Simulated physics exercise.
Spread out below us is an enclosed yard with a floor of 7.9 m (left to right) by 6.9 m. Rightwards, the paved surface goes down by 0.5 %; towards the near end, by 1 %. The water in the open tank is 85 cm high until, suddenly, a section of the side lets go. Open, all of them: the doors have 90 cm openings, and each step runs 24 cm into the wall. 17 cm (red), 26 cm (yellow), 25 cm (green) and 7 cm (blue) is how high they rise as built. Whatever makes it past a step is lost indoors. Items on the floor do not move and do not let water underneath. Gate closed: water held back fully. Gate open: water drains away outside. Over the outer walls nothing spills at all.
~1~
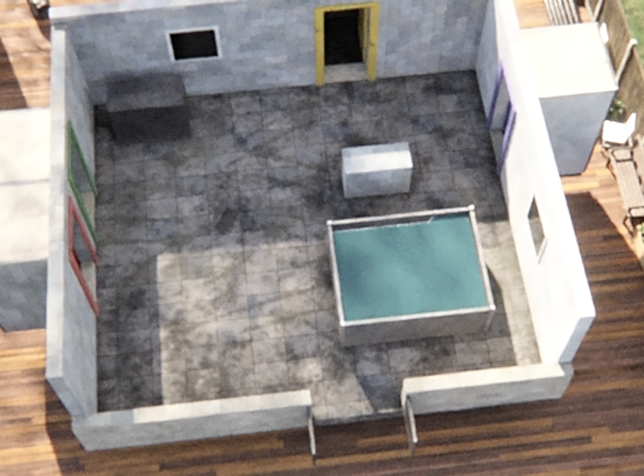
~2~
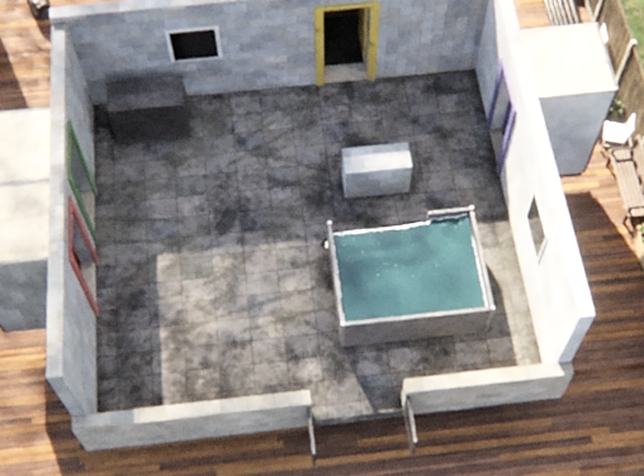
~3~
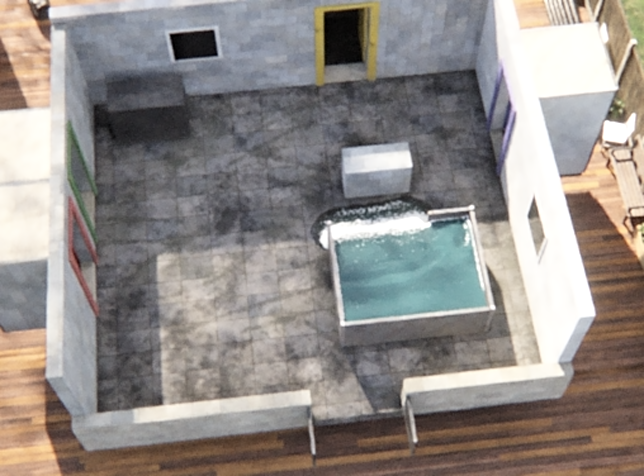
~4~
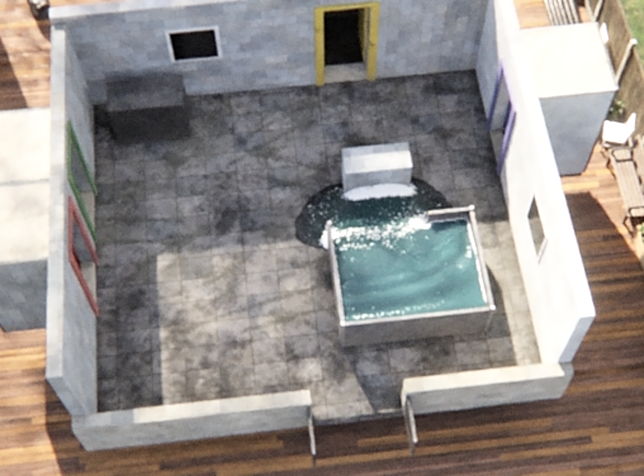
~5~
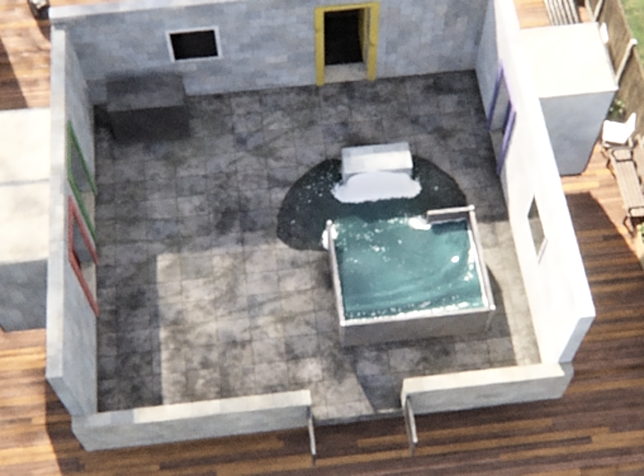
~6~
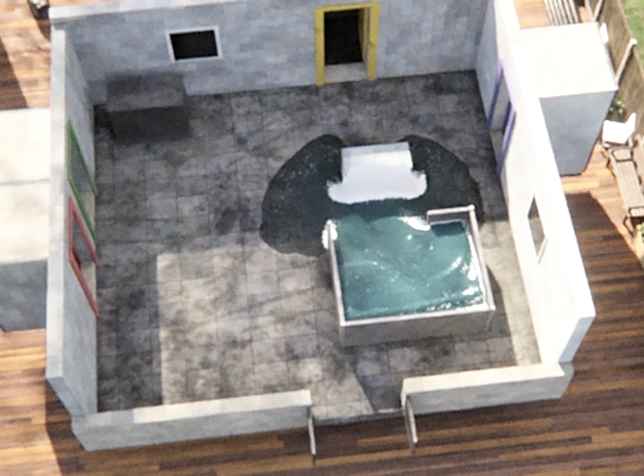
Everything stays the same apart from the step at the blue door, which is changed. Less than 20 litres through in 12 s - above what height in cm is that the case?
Above about 21 cm.
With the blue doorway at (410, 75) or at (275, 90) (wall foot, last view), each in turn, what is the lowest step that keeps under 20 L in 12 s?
Minimums: Roughly 9.5 cm and 15 cm.
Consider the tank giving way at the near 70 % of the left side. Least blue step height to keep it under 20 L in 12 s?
Some 10.5 cm.
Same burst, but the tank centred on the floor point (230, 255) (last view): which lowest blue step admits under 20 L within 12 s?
That setup calls for roughly 18 cm.
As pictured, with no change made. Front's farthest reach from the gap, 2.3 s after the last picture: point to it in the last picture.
At about (94, 107).
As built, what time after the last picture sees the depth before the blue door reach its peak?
The level tops out around 1.6 s.
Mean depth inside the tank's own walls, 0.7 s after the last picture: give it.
The mean depth is about 48 cm.
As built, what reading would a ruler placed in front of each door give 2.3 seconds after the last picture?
Lab note, cm: Red 8; yellow 5; green 19; blue 18.
Then, 0.7 s after the last picture water covers 30 % of the floor, deepest (62 cm) near (367, 203); 14 cm at the blue door, 7 litres in over its 7 cm step.
Then, 2.3 s after the last picture water covers 60 % of the floor, deepest (36 cm) near (94, 107); 18 cm at the blue door, 140 litres in over its 7 cm step.
Then, 11.3 s after the last picture water covers 100 % of the floor, deepest (14 cm) near (98, 430); 9 cm at the blue door, 254 litres in over its 7 cm step.
At the blue door as built, the water peaked near 21 cm, 1.5 s after the last picture.
Run again over the same 12 s with other heights there, 34 litres in over 19 cm, 5 litres over 25.5 cm. The limit of 20 litres is kept from about 21 cm up.
